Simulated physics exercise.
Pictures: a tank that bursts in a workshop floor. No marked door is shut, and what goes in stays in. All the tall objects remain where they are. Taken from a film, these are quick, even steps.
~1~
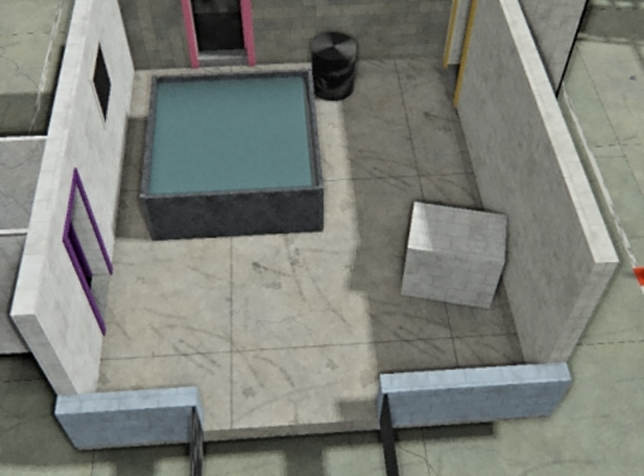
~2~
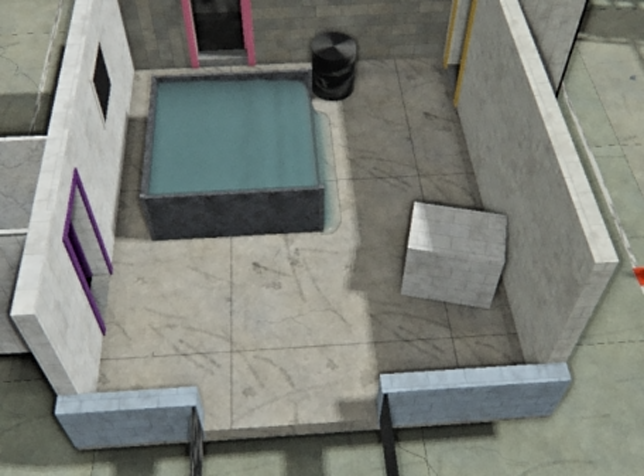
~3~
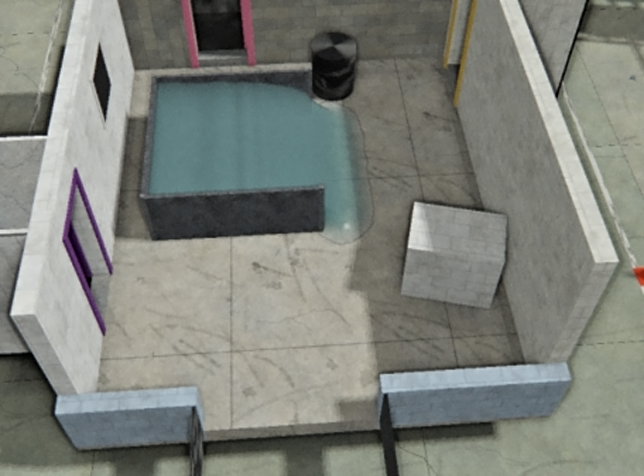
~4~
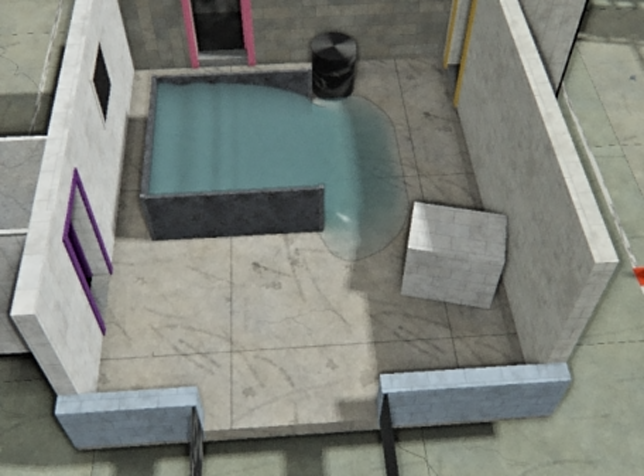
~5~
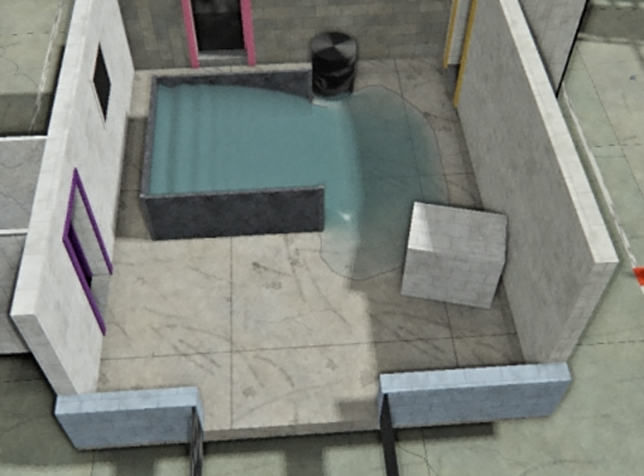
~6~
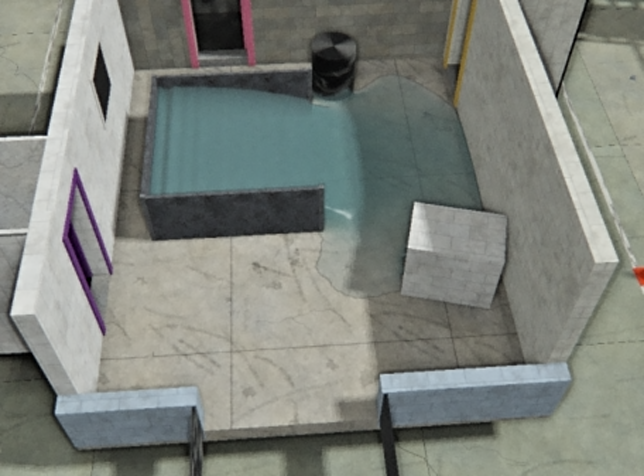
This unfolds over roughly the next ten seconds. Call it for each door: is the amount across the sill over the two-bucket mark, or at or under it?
My call: The purple door over the mark, the yellow door over the mark, the pink door at or under the mark.
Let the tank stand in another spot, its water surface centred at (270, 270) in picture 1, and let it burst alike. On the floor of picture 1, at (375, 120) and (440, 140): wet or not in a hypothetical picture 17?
I'd say swamped for the first and swamped for the second.
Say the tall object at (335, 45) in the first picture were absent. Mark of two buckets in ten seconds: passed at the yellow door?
Yellow: Above.
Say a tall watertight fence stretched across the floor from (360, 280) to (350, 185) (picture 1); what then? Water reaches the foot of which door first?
Answer: The yellow-painted one.
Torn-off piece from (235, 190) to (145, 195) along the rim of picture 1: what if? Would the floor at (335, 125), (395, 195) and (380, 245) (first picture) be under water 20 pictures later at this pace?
Respectively: Parched, parched and parched.
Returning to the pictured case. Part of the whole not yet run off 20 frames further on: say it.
Estimate: Close to 92 %.
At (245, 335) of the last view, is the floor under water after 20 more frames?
By then I'd expect it to be inundated.
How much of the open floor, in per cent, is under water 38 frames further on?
100 %.
A moment on, water covers 35 % of the floor; the purple door not reached, the yellow door over two buckets in, the pink door not reached.
Next, water covers 45 % of the floor; the purple door not reached, the yellow door far over two buckets in, the pink door not reached.
Then, water covers 75 % of the floor; the purple door not reached, the yellow door far over two buckets in, the pink door wet at the sill, nothing in.
Later, water covers 100 % of the floor; the purple door over two buckets in, the yellow door far over two buckets in, the pink door wet at the sill, nothing in.
In the end, water covers 100 % of the floor; the purple door far over two buckets in, the yellow door far over two buckets in, the pink door wet at the sill, nothing in.
